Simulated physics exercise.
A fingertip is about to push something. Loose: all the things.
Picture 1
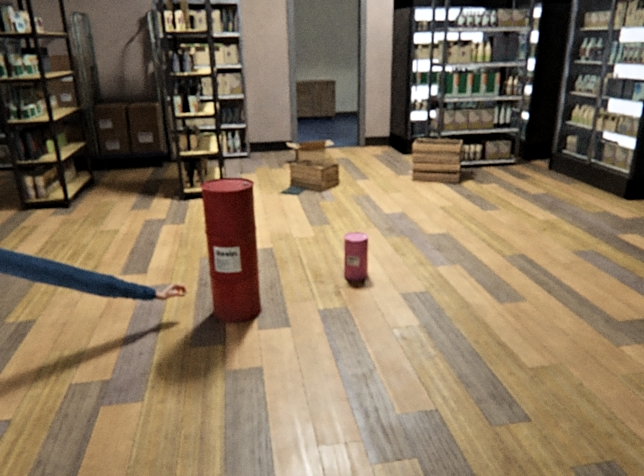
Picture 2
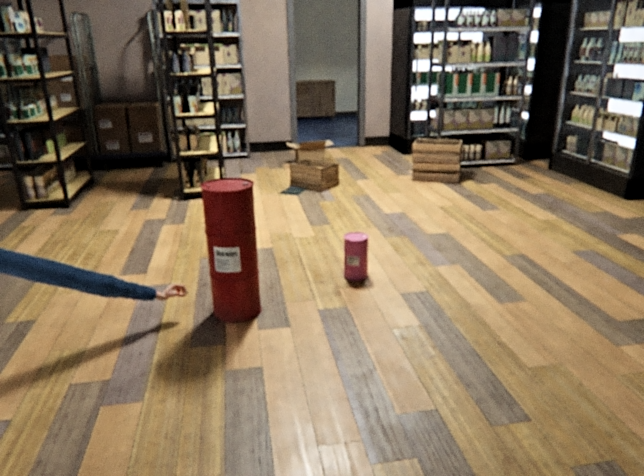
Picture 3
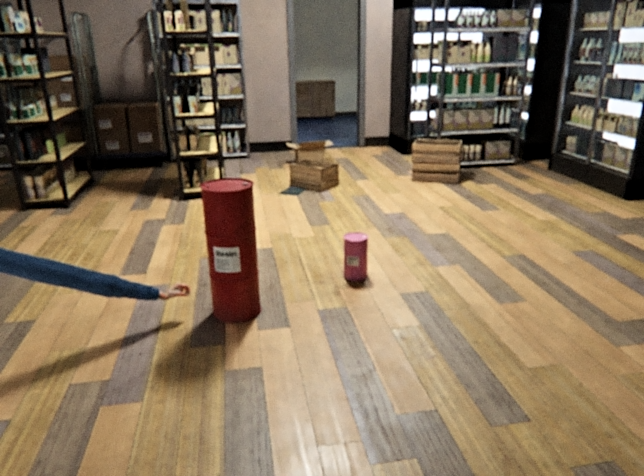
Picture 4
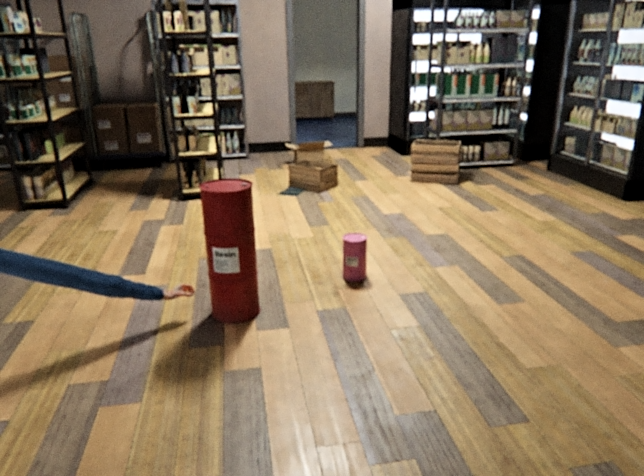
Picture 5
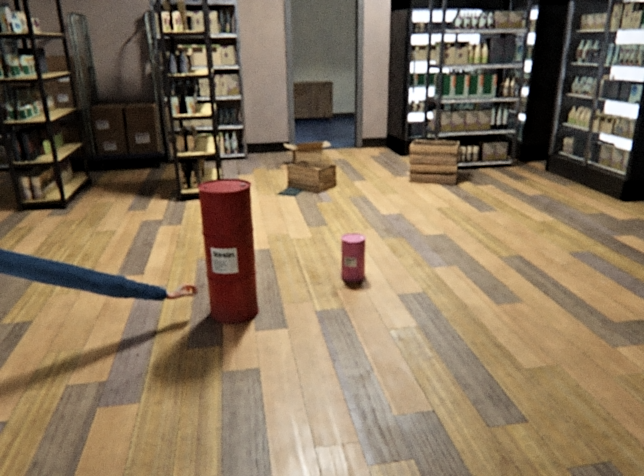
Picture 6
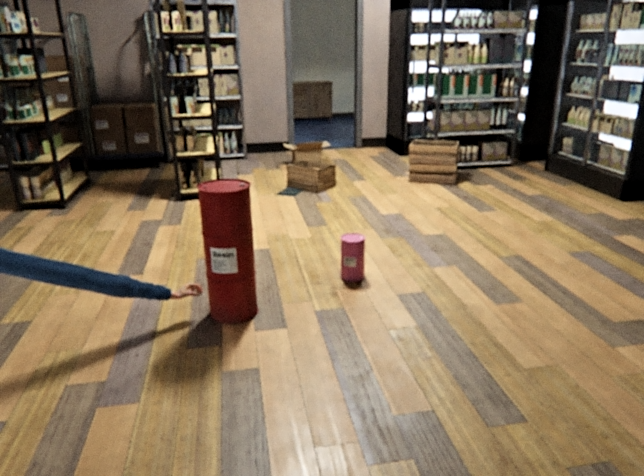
In this clip, an outstretched arm in a blue sleeve reaches from the left toward a tall red drum beside a smaller pink cylinder on a wooden floor; its hand shifts slightly near the drum, while the objects barely move.
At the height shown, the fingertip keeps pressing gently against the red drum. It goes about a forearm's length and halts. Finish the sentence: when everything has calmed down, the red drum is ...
When everything has calmed down, the red drum is upright.
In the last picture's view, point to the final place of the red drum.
Near (291, 247).
Then, 0.30 s past the last view, red drum displaced a little near (242, 250).
Then, 0.50 s past the last view, red drum displaced a little near (254, 250).
Then, 0.80 s past the last view, red drum displaced about its own width near (272, 248).
Then, 1.00 s past the last view, red drum displaced about its own width near (284, 247).
Finally, moved from the start, red drum. Final places as the last picture's camera would see them, red drum near (291, 247).
